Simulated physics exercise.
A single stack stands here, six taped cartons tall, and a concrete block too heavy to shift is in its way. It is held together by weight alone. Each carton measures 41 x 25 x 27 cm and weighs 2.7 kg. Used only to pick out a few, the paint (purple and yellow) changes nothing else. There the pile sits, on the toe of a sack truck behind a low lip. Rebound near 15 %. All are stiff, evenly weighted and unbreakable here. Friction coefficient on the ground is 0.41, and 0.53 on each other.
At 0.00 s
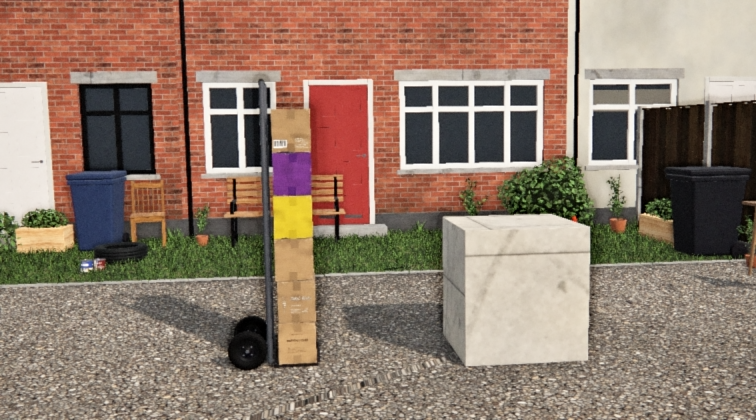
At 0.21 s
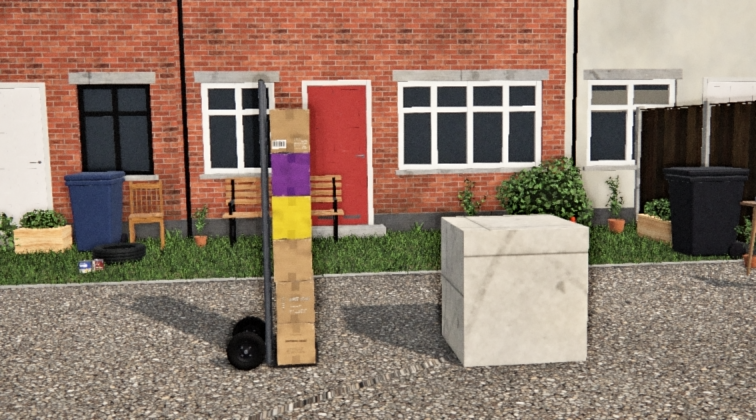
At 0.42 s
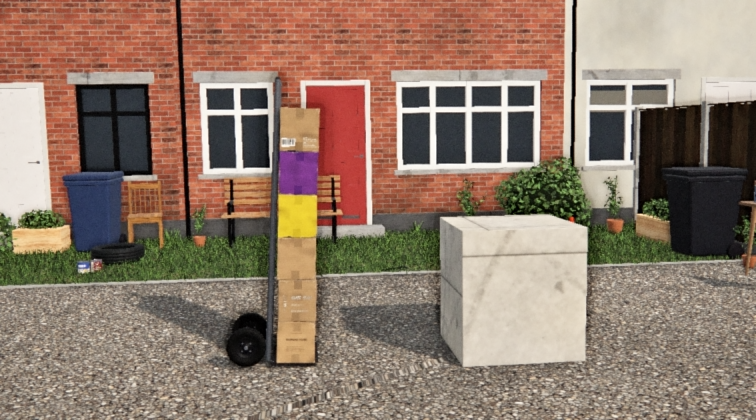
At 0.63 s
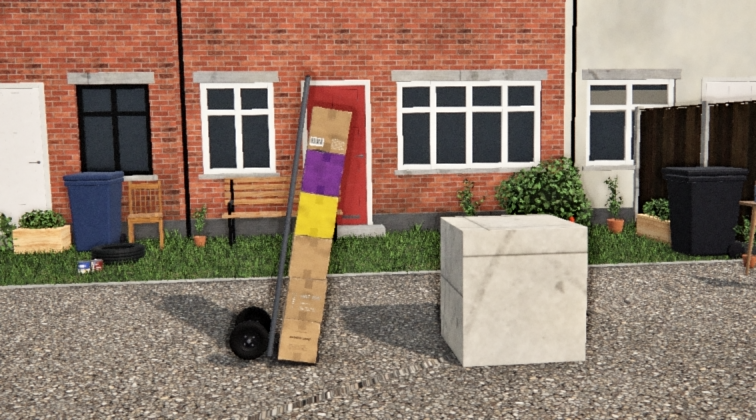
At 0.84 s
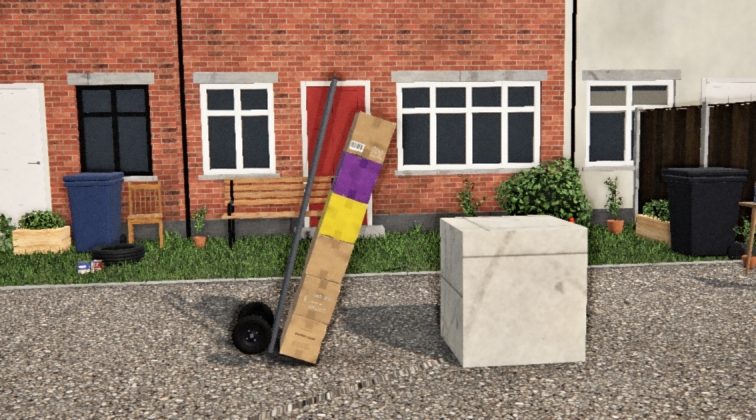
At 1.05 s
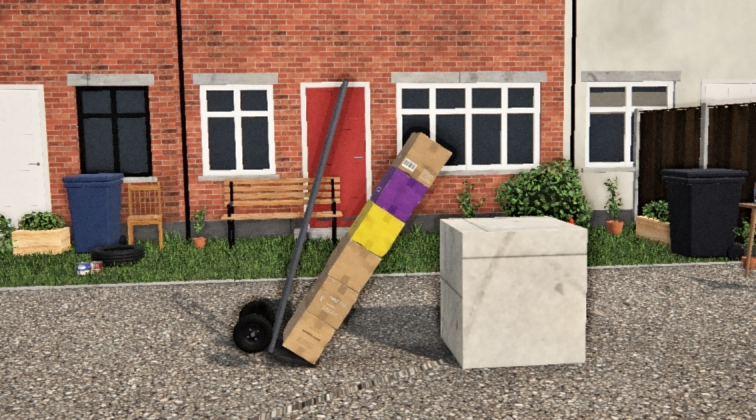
At the start, a tall stack of taped cartons, one purple and one yellow, stands upright on a sack truck left of a pale stone block. The truck then leans to the right, and the cartons tilt with it, leaning further than its frame and separating from it toward the block.
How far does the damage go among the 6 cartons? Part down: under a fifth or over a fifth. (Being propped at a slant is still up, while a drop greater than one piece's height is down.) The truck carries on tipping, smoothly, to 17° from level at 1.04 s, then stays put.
The part that drops is larger than a fifth.
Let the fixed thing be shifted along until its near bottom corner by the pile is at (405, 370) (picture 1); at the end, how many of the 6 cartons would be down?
1 in total.
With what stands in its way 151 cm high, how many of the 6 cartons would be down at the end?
0.
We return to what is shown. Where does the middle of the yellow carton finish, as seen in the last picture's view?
It settles close to (426, 272) in the last view.
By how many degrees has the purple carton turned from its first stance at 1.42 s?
It sits at about 30 degrees.
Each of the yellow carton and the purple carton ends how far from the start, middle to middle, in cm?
Roughly yellow 100, purple 80.
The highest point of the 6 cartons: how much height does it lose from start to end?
Around 50 centimetres.
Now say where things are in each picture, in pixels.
In the first picture (we follow the side turned to the camera), truck frame (263, 139) 0° forward; yellow carton (293, 218); purple carton (292, 175); no piece has moved.
In the second picture, truck frame (262, 140) 0° forward; purple carton (291, 175).
In the third picture, truck frame (276, 137) 4° forward; purple carton (299, 173) displaced 6 cm; yellow carton (297, 217) displaced 47 mm; 5 stirred so far.
In the fourth picture, truck frame (300, 134) 10° forward; purple carton (323, 174) tipped 10°; yellow carton (317, 216) tipped 10°; steepest lean 10°, the carton at (330, 131); 6 stirred so far.
In the fifth picture, truck frame (322, 135) 15° forward; purple carton (357, 179) tipped 20°; yellow carton (343, 219) tipped 20°; steepest lean 20°, the carton at (371, 138); 6 stirred so far.
In the sixth picture, truck frame (331, 137) 17° forward; purple carton (402, 196) tipped 34°, 14 cm lower; yellow carton (378, 231) tipped 34°, 9 cm lower; steepest lean 34°, the carton at (425, 160); 6 stirred so far.
Around 1.11 s, none of the 6 cartons down, 6 disturbed; yellow carton tipped 40°, 14 cm lower; purple carton tipped 40°, 20 cm lower.
Around 1.20 s, 2 of the 6 cartons down; purple carton tipped 48°, 31 cm lower; yellow carton tipped 48°, 24 cm lower.
Around 1.42 s, 4 of the 6 cartons down; yellow carton tipped 62°, 40 cm lower; purple carton tipped 29°, 34 cm lower.
Around 2.20 s, 4 of the 6 cartons down; purple carton upside down; yellow carton tipped 62°, 40 cm lower.
Finally (2.9 s), 4 of the 6 cartons down; purple carton upside down; yellow carton tipped 62°, 40 cm lower. That is 67 per cent. Seen by the last camera, middles, purple carton near (318, 284), yellow carton near (426, 272).
